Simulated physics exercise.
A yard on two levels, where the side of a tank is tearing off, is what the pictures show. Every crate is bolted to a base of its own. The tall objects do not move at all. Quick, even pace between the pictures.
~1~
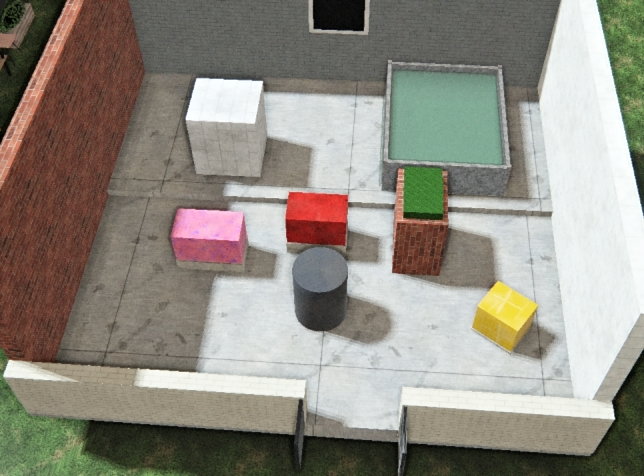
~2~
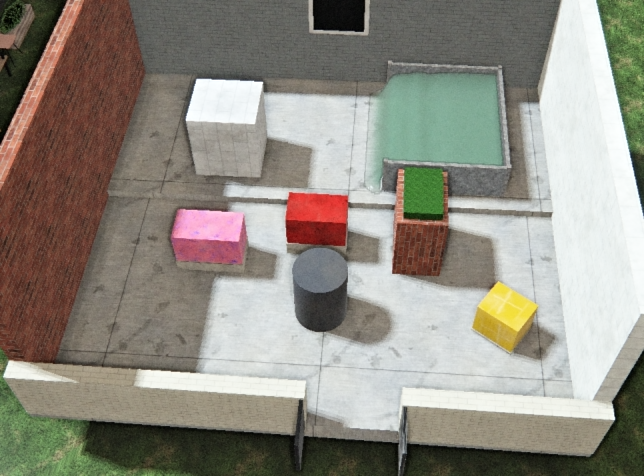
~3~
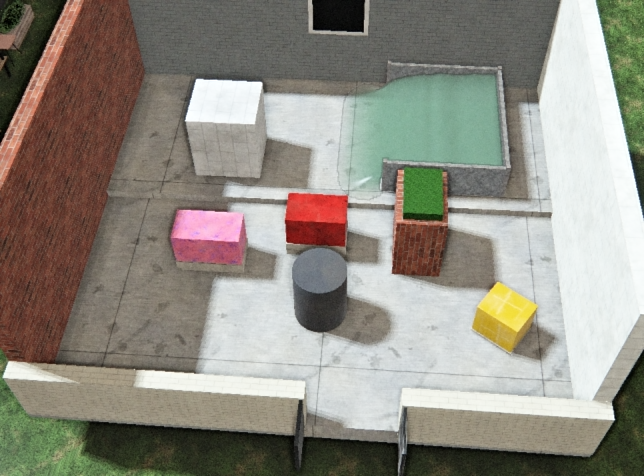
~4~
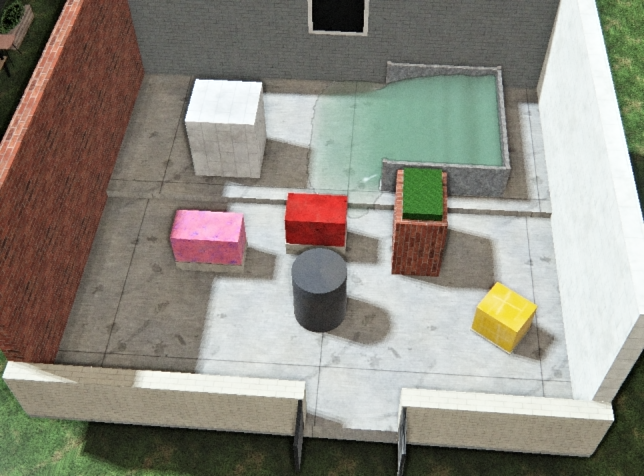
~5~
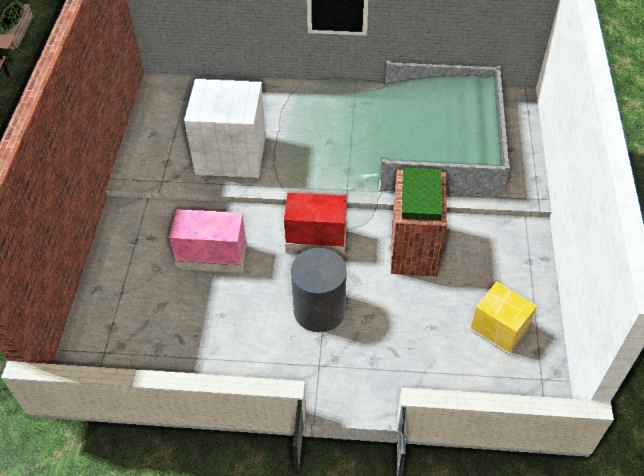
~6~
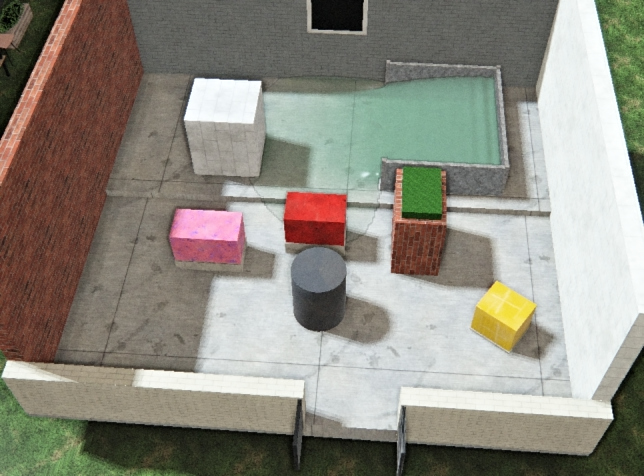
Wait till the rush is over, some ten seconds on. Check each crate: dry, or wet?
Checked: Yellow crate wet, pink crate wet, red crate dry.
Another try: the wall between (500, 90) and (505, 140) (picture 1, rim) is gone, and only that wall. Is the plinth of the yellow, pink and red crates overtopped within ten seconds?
Yellow is reached; pink is not reached; red is not reached.
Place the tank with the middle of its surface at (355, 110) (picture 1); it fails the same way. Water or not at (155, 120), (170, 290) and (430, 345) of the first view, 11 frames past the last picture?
Taking the three spots in order: Swamped, bare, bare.
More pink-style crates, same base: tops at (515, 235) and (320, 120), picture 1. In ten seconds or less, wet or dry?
Listed order: Unflooded / flooded.
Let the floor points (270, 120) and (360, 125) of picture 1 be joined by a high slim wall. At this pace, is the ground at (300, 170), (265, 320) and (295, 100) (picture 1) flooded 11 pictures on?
Outcome by spot, in order - watered, unwatered, watered.
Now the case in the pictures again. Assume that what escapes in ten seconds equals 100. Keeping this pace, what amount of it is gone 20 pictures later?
I'd estimate close to 0 per cent.
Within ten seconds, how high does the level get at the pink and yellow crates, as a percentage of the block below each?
Roughly 130 percent, then 190 percent.
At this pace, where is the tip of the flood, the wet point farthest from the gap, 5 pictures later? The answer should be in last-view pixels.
My pick would be pixel (136, 101).
A moment on, water covers 30 % of the floor; the yellow crate not reached, the pink crate water round its plinth, the red crate water round its plinth.
Next, water covers 35 % of the floor; the yellow crate not reached, the pink crate water round its plinth, the red crate water round its plinth.
Then, water covers 55 % of the floor; the yellow crate not reached, the pink crate water round its plinth, the red crate water round its plinth.
Later, water covers 70 % of the floor; the yellow crate not reached, the pink crate water round its plinth, the red crate water round its plinth.
In the end, water covers 90 % of the floor; the yellow crate was topped, the pink crate was topped, the red crate stayed above the water.
